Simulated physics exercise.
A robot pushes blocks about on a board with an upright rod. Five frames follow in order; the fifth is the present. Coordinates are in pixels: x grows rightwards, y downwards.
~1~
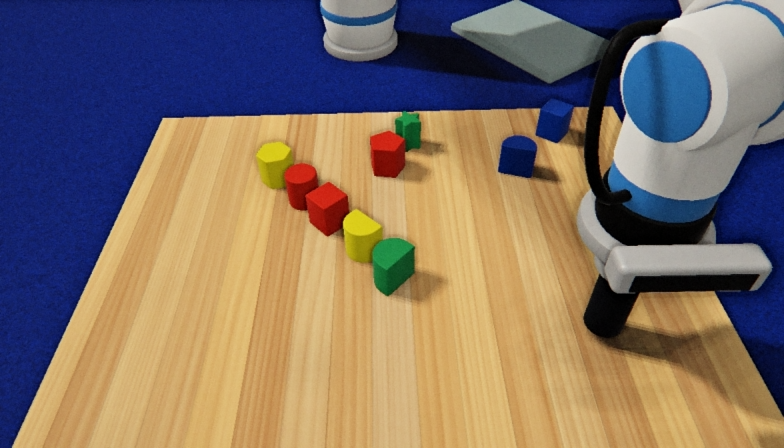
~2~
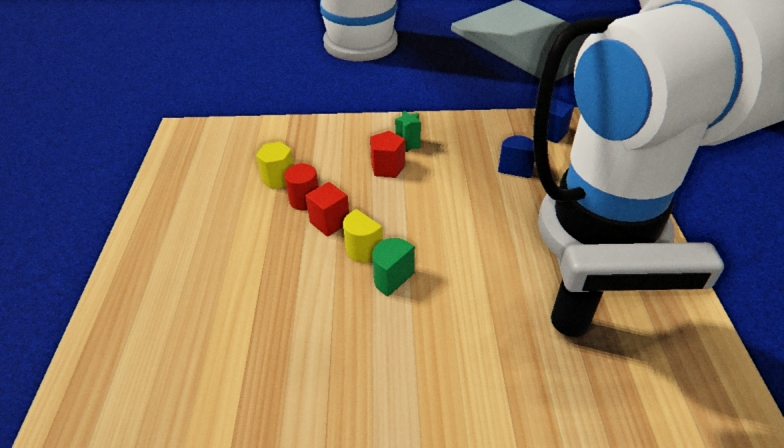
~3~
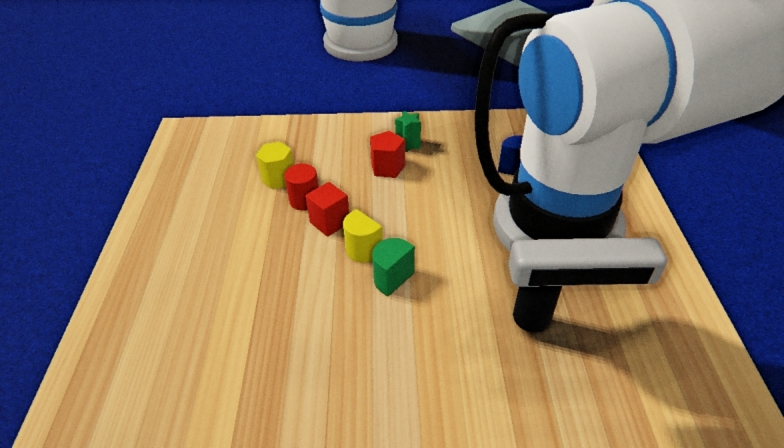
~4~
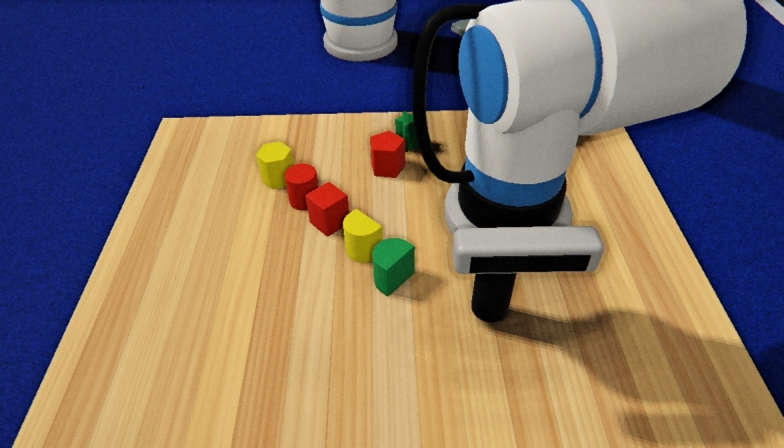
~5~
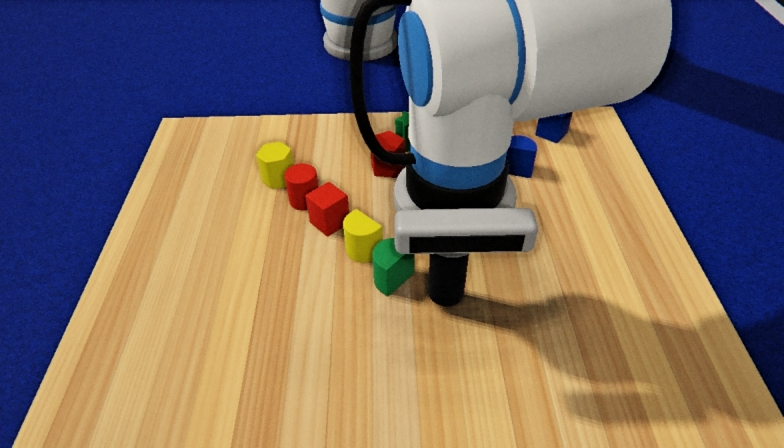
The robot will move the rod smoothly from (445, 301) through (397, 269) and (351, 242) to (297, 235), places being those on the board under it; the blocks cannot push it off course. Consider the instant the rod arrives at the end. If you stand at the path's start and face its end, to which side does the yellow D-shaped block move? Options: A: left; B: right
Answer: A.
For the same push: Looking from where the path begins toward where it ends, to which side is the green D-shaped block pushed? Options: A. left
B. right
Letter A.
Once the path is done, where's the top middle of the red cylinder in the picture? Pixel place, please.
By then it is at (296, 160).
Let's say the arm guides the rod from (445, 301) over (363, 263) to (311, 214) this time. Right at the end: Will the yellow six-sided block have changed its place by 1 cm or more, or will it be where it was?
It shifts.
What follows on the original path. One third of the way, rod at (396, 260); yellow D-shaped block at (349, 217), turned 25° clockwise; green D-shaped block at (364, 243), turned 50° anticlockwise.
Two thirds of the way, rod at (351, 233); red cylinder at (299, 171); red square block at (317, 188), turned 25° clockwise; yellow D-shaped block at (321, 210), turned 60° clockwise; green D-shaped block at (342, 243), turned 80° anticlockwise.
At the end, rod at (295, 226); red cylinder at (296, 160); red square block at (297, 181), turned 55° clockwise; yellow D-shaped block at (264, 202), turned 75° clockwise; green D-shaped block at (342, 243), turned 80° anticlockwise.
